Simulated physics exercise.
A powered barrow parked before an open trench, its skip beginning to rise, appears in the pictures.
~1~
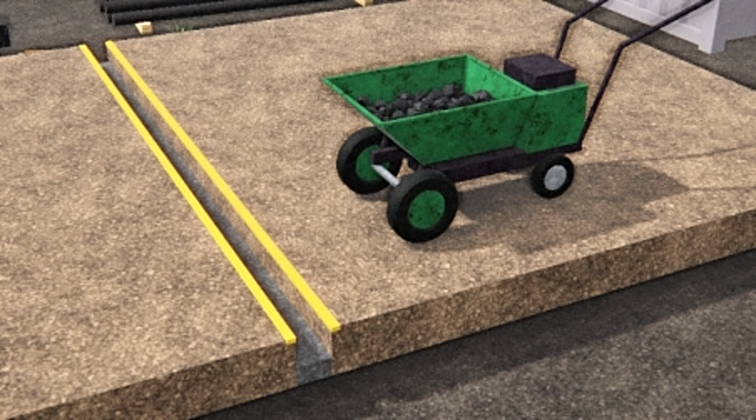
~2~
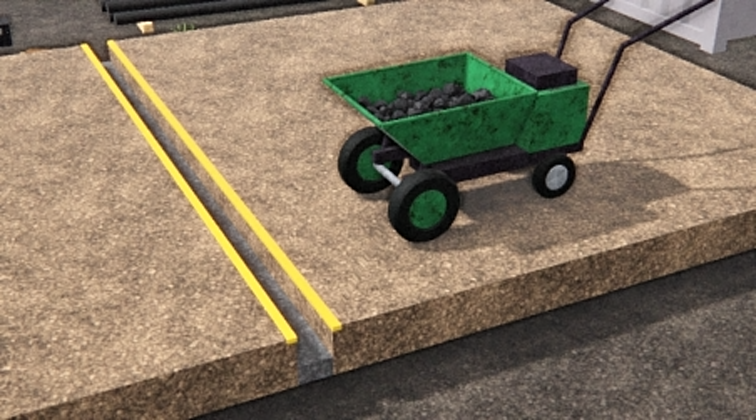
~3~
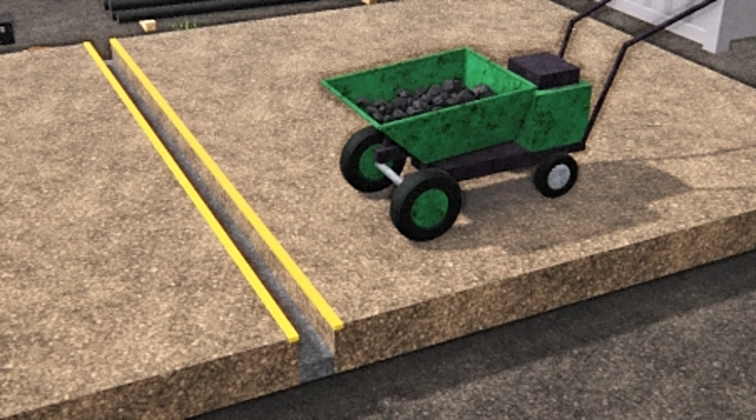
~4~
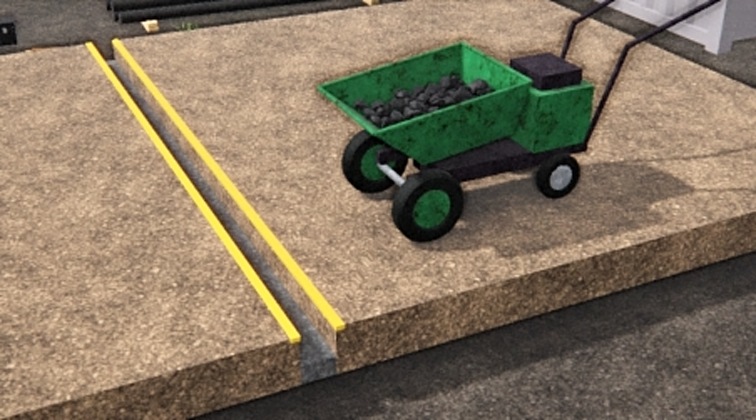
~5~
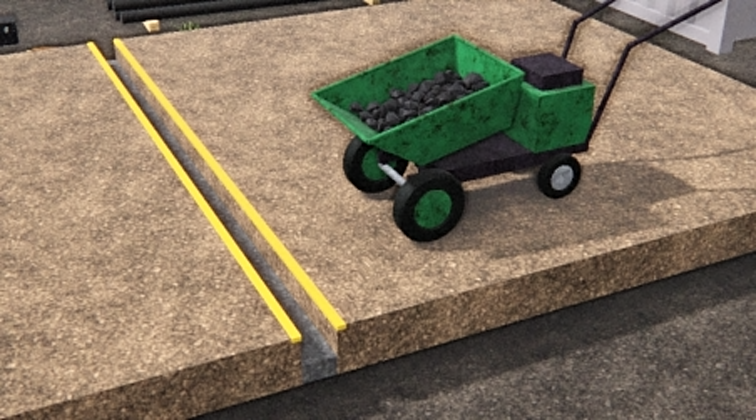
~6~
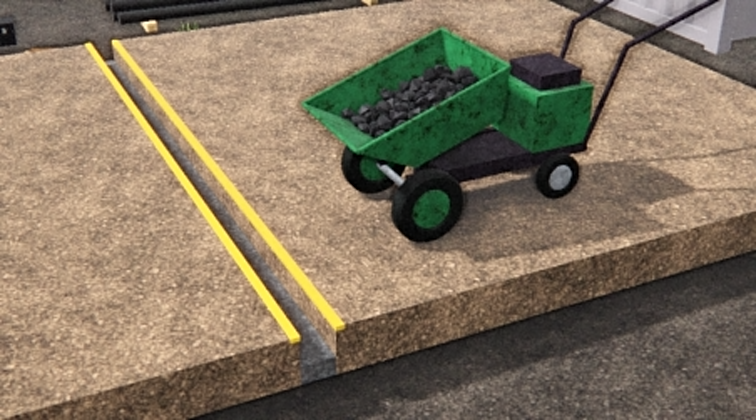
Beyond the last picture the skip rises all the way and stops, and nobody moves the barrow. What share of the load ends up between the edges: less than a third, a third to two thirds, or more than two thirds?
A third to two thirds.
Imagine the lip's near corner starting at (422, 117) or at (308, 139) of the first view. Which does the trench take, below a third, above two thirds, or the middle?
Place one, below one third; place two, under a third.
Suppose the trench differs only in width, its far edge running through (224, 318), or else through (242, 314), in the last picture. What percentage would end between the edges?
I'd say some 60 in a hundred, followed by 60 in a hundred.
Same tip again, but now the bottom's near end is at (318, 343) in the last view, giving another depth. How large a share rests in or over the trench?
Some 30 per cent.
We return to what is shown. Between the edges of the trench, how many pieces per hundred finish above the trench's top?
Estimate: Close to 15 in a hundred.
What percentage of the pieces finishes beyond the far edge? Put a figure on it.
Result: Close to 5 %.
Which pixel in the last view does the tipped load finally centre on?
Last view, resting centre - approx. (262, 253).
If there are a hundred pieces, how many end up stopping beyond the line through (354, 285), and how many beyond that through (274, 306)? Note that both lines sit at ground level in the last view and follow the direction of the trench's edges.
In turn 80 and 0 in a hundred.
Shortly afterwards, skip tipped steeply; the whole lot in the skip.
Next, skip tipped right over; near two thirds in the skip; near a quarter short of the trench; a little in or heaped over the trench.
Some moments later, skip tipped right over; near a quarter in the skip; near a quarter short of the trench; near half in or heaped over the trench; a little beyond it.
In the end, skip tipped right over; near a quarter in the skip; near a quarter short of the trench; near half in or heaped over the trench; a little beyond it.
